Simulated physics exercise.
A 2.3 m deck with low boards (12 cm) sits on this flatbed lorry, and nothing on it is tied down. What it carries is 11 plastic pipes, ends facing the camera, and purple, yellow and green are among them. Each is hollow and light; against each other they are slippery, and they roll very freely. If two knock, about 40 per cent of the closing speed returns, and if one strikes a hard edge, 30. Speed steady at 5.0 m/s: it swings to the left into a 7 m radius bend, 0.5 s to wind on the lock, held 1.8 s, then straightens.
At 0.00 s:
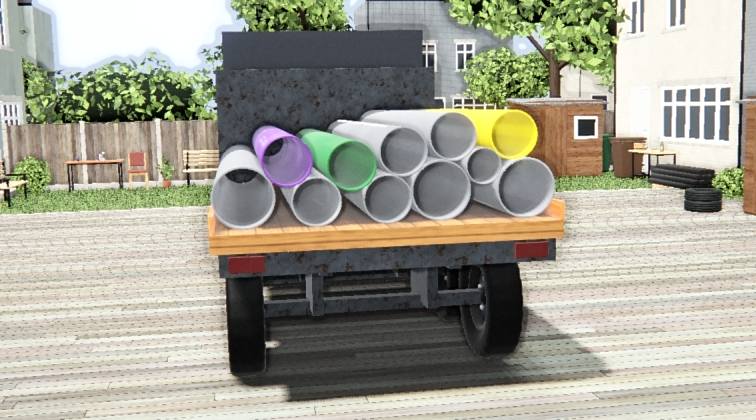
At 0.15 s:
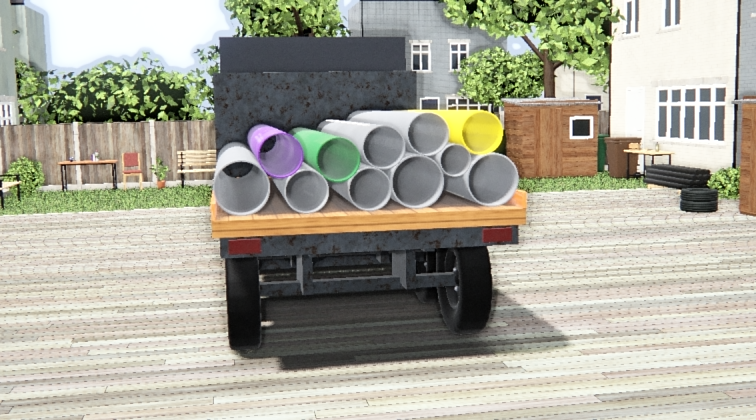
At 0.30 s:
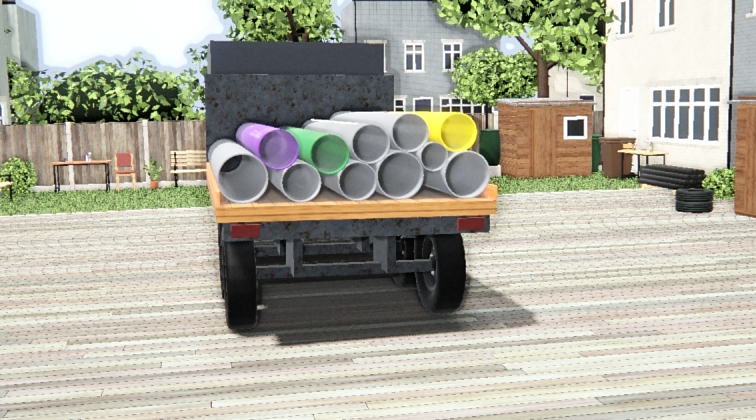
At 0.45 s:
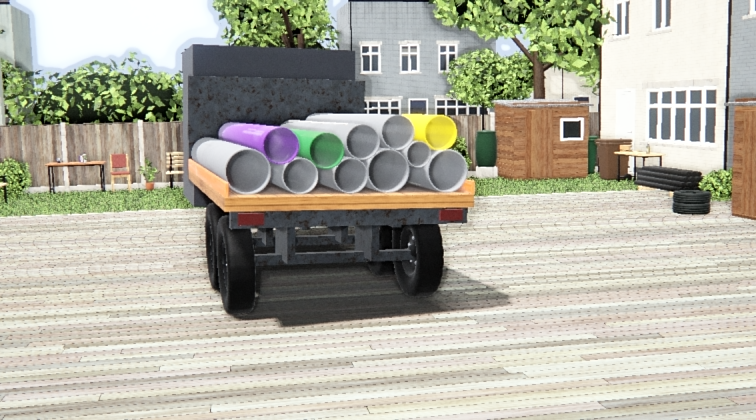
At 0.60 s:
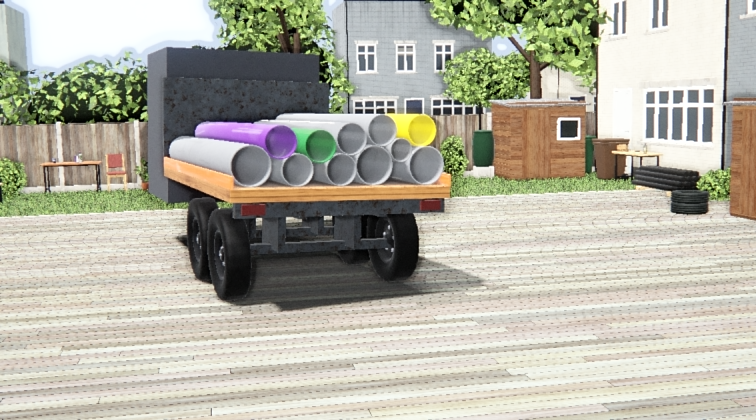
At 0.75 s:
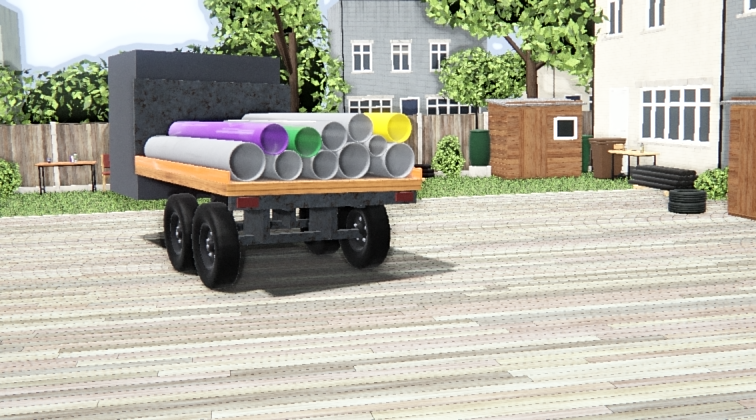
A flatbed lorry with a dark headboard stands out in a plank-patterned yard, seen from behind, with a fence, trees, sheds and pale houses beyond. Pipes lie stacked on its wooden deck with open ends facing the view, mostly grey, with purple and green at left and yellow at upper right. The lorry drives away, turning left and shifting leftward, gradually showing its left side and paired wheels, while the deck tilts slightly down to the right and the pipes keep their arrangement.
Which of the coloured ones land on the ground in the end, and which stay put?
The purple stays put, the yellow lands on the ground, the green stays put.
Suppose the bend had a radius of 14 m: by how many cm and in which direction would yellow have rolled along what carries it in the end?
Shift: Near 0 cm to the left.
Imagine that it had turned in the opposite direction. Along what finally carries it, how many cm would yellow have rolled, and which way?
I'd expect some 40 centimetres to the left.
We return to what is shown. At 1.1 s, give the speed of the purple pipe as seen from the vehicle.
Roughly 0.5 m/s.
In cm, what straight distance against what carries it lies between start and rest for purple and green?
Net shift - purple: 50; green: 50.
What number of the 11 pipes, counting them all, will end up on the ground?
Altogether that makes 4.
Then, 1.1 s in, purple is up on others, 70 cm from the left edge, rolling right; yellow is over the right board and falling; green is up on others, 100 cm from the left edge, rolling right; 1 gone from the deck.
Then, 1.3 s in, purple is up on others, 80 cm from the left edge, rolling right; yellow is over the right board and falling; green is up on others, 110 cm from the left edge, rolling right; 1 gone from the deck.
In the end (6.3 s), purple is on the deck, 95 cm from the left edge; yellow is over the right board and gone; green is up on others, 90 cm from the right edge; 4 gone from the deck.
